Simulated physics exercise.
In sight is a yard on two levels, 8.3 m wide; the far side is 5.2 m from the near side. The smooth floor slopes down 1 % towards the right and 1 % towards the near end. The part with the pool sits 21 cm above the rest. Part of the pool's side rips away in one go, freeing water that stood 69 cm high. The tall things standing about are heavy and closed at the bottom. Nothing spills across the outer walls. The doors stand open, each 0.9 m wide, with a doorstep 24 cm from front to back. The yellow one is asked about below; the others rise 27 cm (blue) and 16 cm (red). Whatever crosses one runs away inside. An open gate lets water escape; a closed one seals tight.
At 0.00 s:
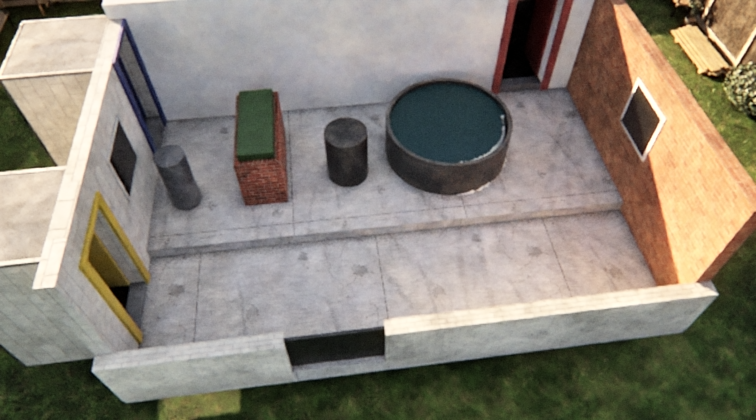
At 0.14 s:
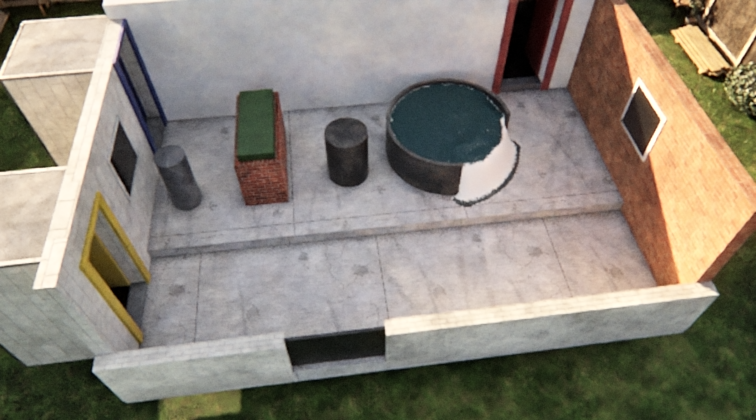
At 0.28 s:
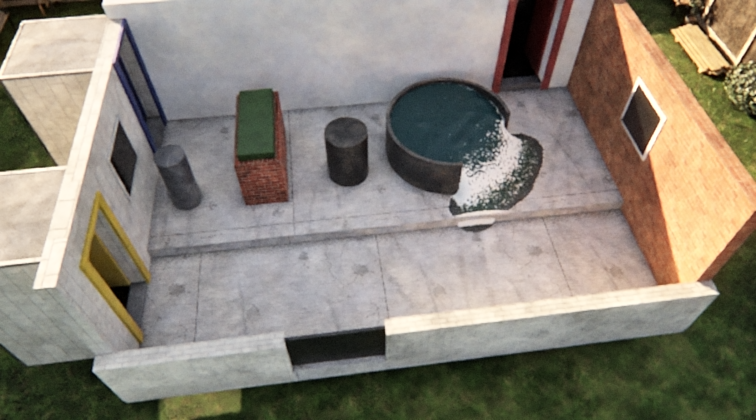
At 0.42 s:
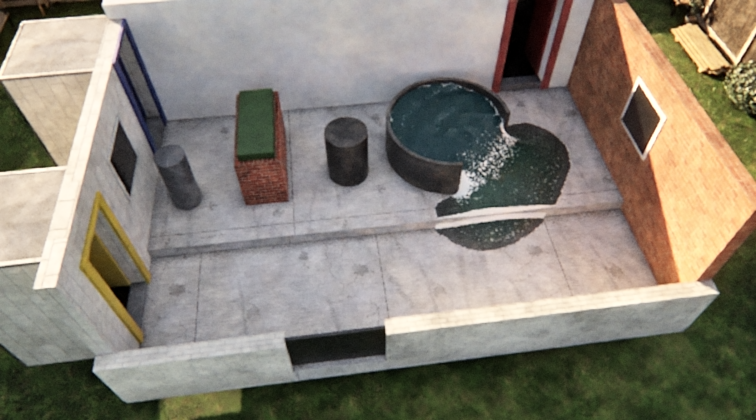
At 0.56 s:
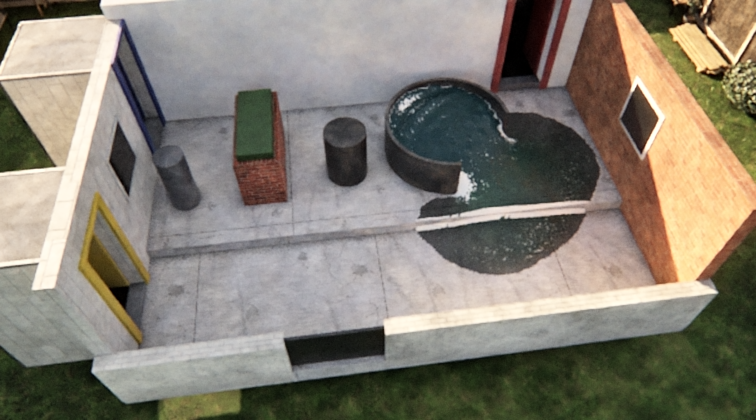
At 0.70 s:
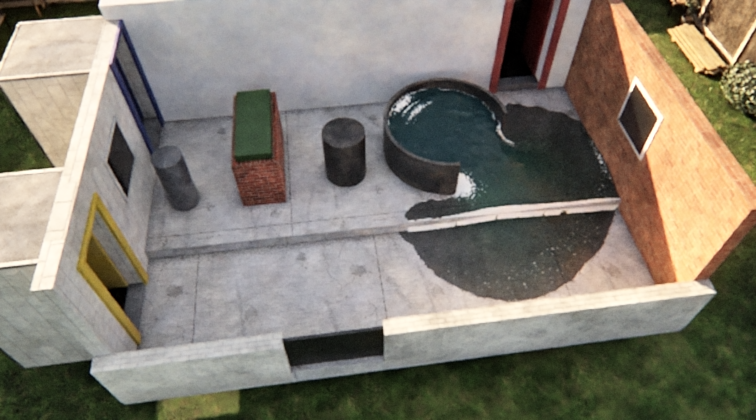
In a walled yard on two levels, the side of a round pool tore open, and water gushed out in white foam, poured over the step and spread in a wide, dark puddle across both levels.
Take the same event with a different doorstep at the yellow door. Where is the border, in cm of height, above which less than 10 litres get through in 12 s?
Close to 20 cm is just enough.
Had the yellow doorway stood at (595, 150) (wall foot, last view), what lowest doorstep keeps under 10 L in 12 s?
Roughly 23 cm.
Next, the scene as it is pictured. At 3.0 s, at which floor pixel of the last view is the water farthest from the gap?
At about (330, 352).
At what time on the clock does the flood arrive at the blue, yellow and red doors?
Blue not in the 12 s, yellow 5.5 s, red 1.2 s.
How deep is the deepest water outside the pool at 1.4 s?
Up to some 52 cm.
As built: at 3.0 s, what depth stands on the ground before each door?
Depths in cm: Blue 0, yellow 0, red 9.
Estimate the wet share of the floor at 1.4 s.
About 30 per cent.
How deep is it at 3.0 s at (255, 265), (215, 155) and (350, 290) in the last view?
In that order: 0, 0 and 0 cm.
After 1.4 s water covers 30 % of the floor, deepest (52 cm) near (668, 309); it has not reached the yellow door.
After 3.0 s water covers 40 % of the floor, deepest (40 cm) near (627, 228); it has not reached the yellow door.
After 12.0 s water covers 65 % of the floor, deepest (20 cm) near (469, 334); 12 cm at the yellow door, 175 litres in over its 9 cm doorstep.
At the yellow door as built, the water arrived by 5.4 s and peaked near 22 cm at 7.4 s.
With a doorstep of 16.5 cm, 32 litres would have come in within the 12 s; with 22.5 cm, 3 litres. So under 10 litres takes about 20 cm.
